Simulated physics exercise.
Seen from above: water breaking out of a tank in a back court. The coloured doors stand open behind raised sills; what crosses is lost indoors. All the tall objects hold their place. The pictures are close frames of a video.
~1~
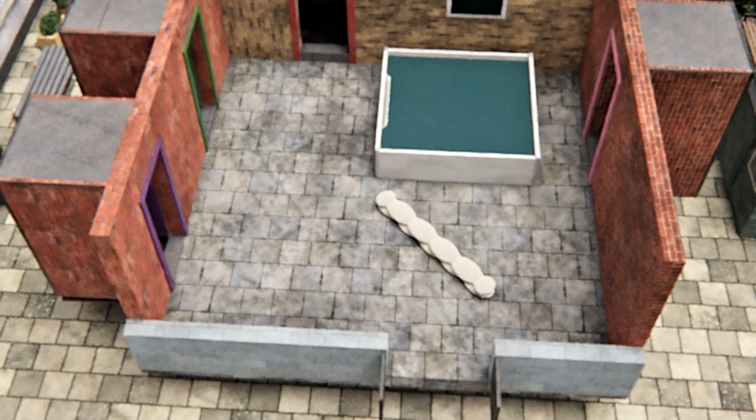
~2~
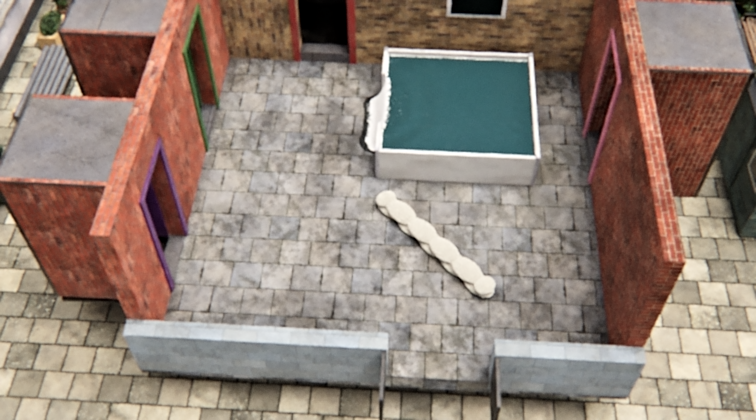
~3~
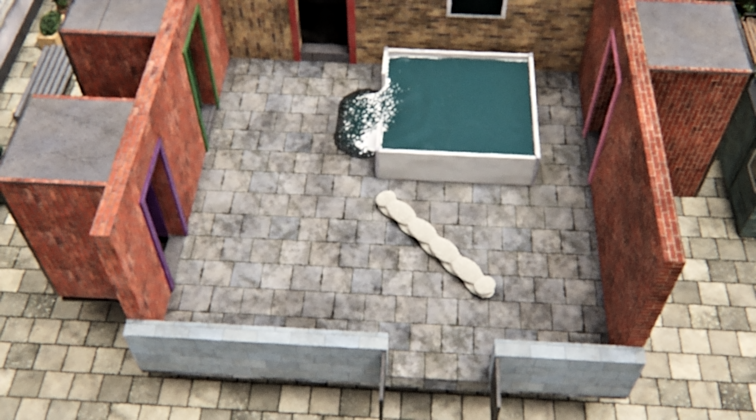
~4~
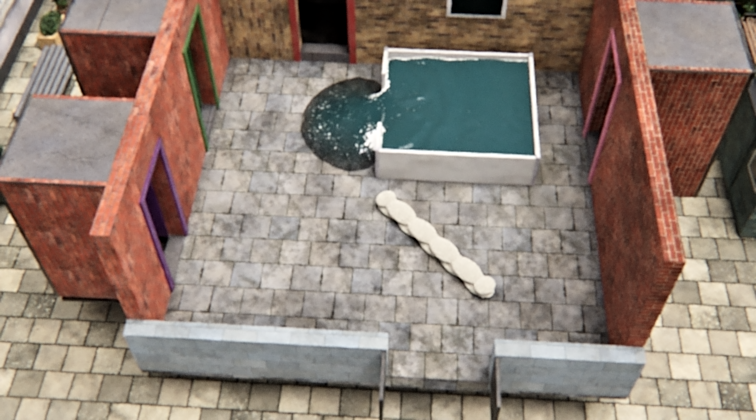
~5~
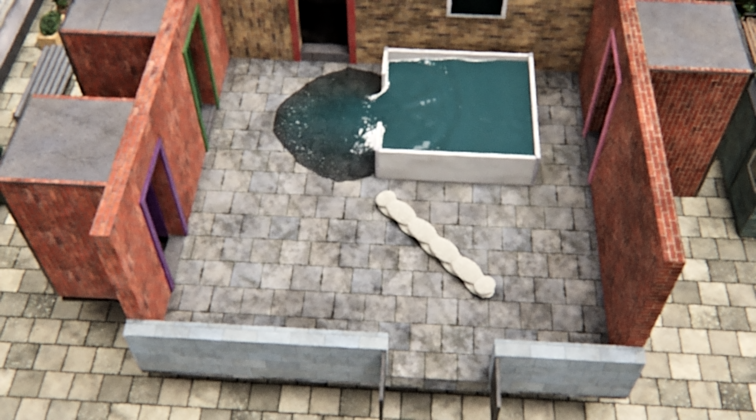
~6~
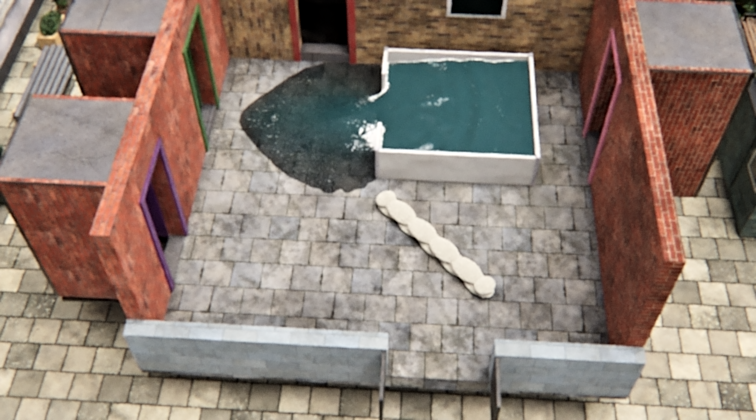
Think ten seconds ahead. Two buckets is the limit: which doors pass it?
One by one: The pink door holds within the limit; the purple door floods; the green door floods; the red door holds within the limit.
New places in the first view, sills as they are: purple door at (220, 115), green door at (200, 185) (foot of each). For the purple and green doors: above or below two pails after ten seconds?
My reading: The purple door floods; the green door floods.
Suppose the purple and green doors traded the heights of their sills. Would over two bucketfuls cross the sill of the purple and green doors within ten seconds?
In short: Purple door lets less in; green door goes over.
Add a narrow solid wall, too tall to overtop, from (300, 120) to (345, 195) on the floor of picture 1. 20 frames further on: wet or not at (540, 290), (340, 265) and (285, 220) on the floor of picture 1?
As listed: Free of water, awash, under water.
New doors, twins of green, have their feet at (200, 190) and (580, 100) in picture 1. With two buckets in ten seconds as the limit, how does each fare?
In turn: Takes more, lets less in.
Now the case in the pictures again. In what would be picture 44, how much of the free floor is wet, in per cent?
About 60 per cent.
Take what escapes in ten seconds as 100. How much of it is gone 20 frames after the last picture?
I make it 50 per cent.
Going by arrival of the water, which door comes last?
I say the pink door.
A moment on, water covers 25 % of the floor; the pink door not reached, the purple door not reached, the green door over two buckets in, the red door wet at the sill, nothing in.
Next, water covers 30 % of the floor; the pink door not reached, the purple door wet at the sill, nothing in, the green door far over two buckets in, the red door wet at the sill, nothing in.
Then, water covers 40 % of the floor; the pink door not reached, the purple door under two buckets in, the green door far over two buckets in, the red door wet at the sill, nothing in.
Later, water covers 60 % of the floor; the pink door not reached, the purple door over two buckets in, the green door far over two buckets in, the red door wet at the sill, nothing in.
In the end, water covers 85 % of the floor; the pink door wet at the sill, nothing in, the purple door over two buckets in, the green door far over two buckets in, the red door wet at the sill, nothing in.
